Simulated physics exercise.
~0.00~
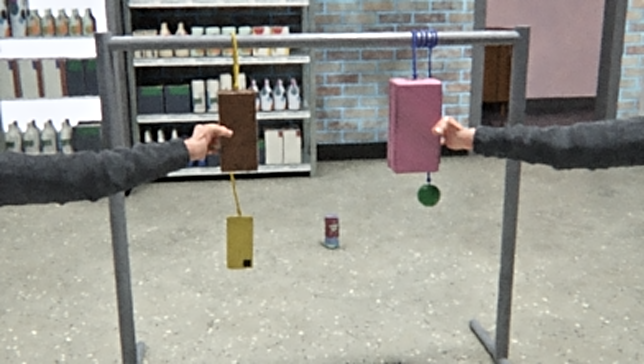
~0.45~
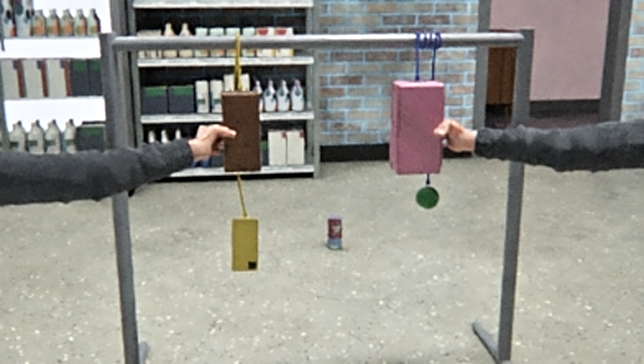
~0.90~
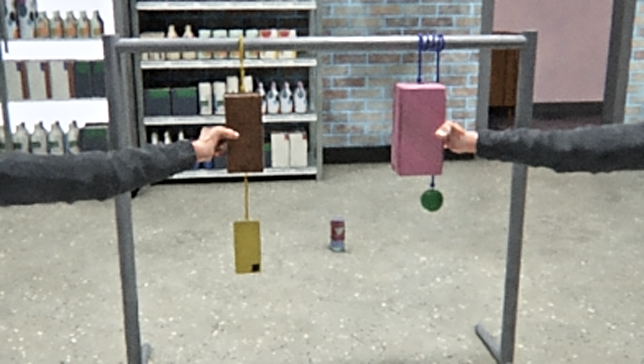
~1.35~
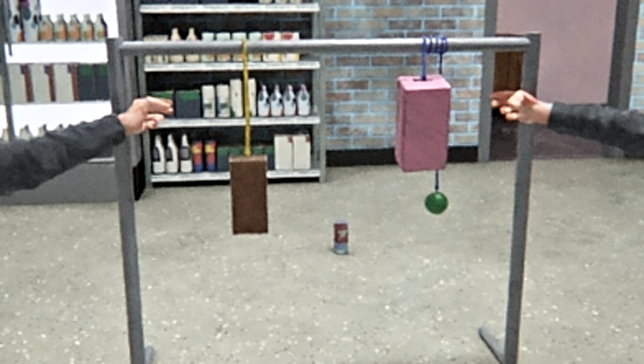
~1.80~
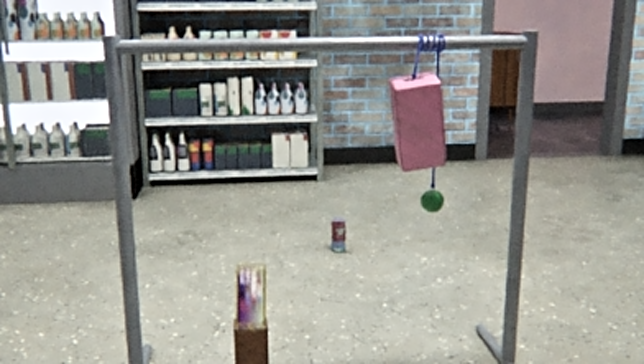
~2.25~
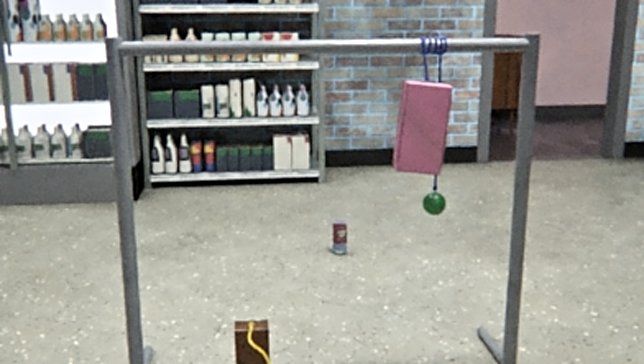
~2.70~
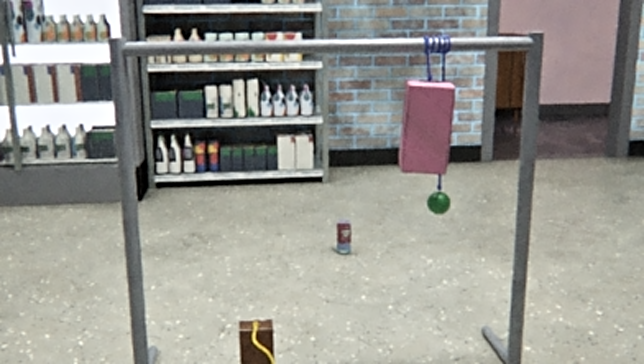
A brown brick dropped to the floor when two hands let go of it and a pink case hanging from a rail, bringing its yellow cord down too, while the pink case swayed slightly and stayed hanging with a green ball beneath.
